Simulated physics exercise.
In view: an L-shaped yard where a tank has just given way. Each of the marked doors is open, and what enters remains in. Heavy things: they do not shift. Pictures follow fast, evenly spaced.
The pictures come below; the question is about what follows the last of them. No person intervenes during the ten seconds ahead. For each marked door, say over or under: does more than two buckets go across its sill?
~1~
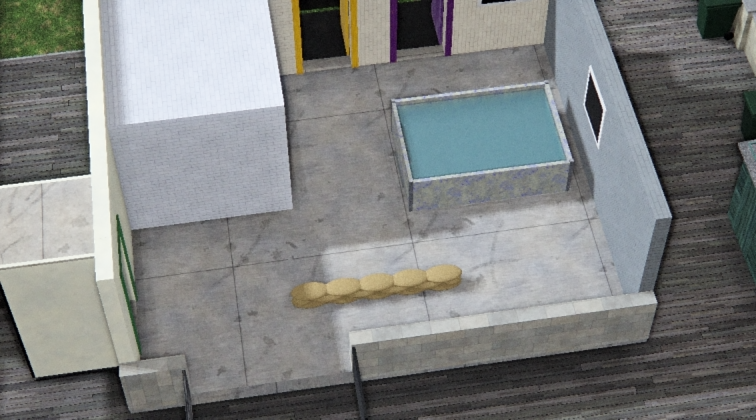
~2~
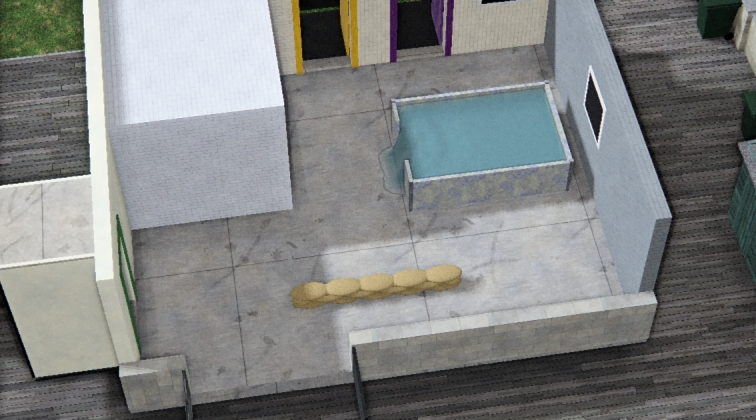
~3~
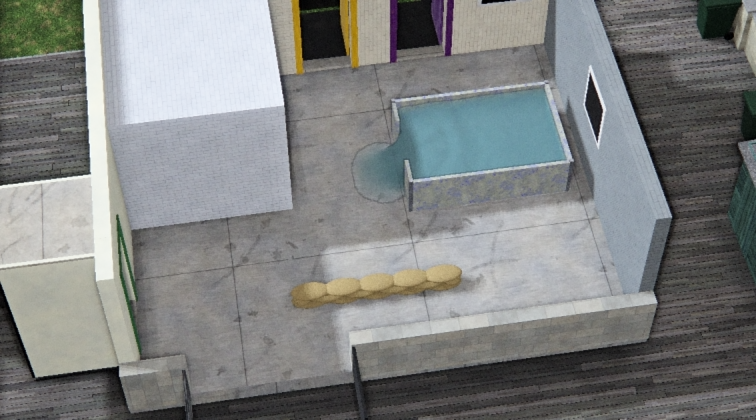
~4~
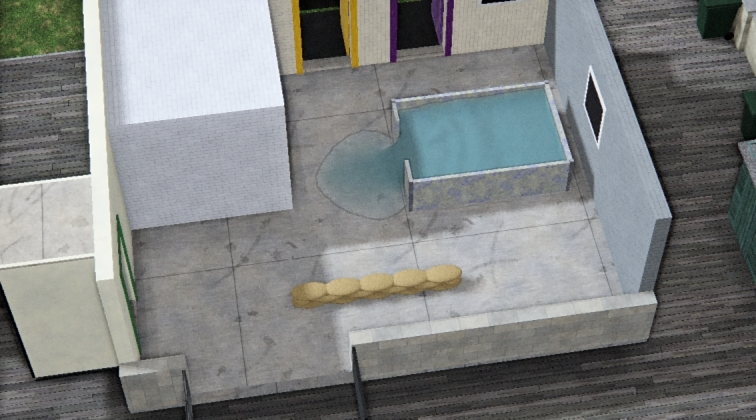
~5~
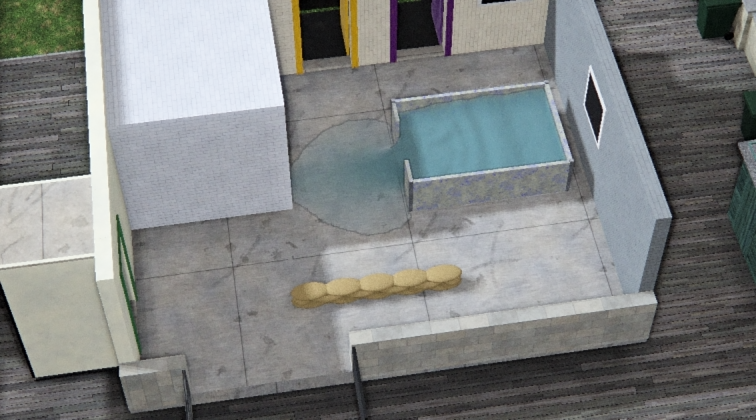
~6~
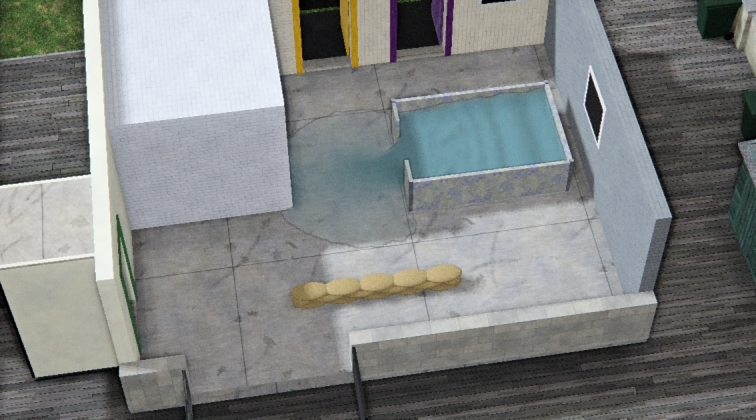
Result: The green door gets over two buckets, the purple door gets two buckets or fewer, the yellow door gets over two buckets.
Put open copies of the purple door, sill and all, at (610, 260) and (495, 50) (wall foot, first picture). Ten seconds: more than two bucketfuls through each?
The first door remains below the limit, while the second runs past the limit.
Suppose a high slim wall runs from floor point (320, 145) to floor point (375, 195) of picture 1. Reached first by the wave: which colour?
The one in yellow.
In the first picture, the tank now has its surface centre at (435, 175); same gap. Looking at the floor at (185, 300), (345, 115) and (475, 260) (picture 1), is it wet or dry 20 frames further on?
Soaked, soaked, bone-dry.
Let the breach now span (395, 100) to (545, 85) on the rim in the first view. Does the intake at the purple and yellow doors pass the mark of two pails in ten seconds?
My reading: Purple door floods; yellow door goes over.
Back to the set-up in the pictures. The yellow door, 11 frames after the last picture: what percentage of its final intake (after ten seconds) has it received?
Some 0 per cent.
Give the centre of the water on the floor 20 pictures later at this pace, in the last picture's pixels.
That puts it at around (399, 175).
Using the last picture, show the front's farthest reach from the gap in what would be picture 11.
At roughly (202, 274).
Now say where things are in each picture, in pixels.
Still water in the tank at (481, 134), in the first picture.
The front is at (396, 191), out from the gap at (404, 161), in the second picture.
The front is at (359, 185), out from the gap at (404, 161), in the third picture.
Water pours out at (404, 161) and has run to (324, 189), in the fourth picture.
The front is at (294, 196), out from the gap at (404, 161), in the fifth picture.
Water pours out at (404, 160) and has run to (290, 216), in the sixth picture.
A moment on, water covers 20 % of the floor; the green door not reached, the purple door not reached, the yellow door not reached.
Next, water covers 35 % of the floor; the green door wet at the sill, nothing in, the purple door not reached, the yellow door under two buckets in.
Then, water covers 50 % of the floor; the green door under two buckets in, the purple door wet at the sill, nothing in, the yellow door over two buckets in.
Later, water covers 70 % of the floor; the green door over two buckets in, the purple door under two buckets in, the yellow door far over two buckets in.
In the end, water covers 85 % of the floor; the green door far over two buckets in, the purple door under two buckets in, the yellow door far over two buckets in.
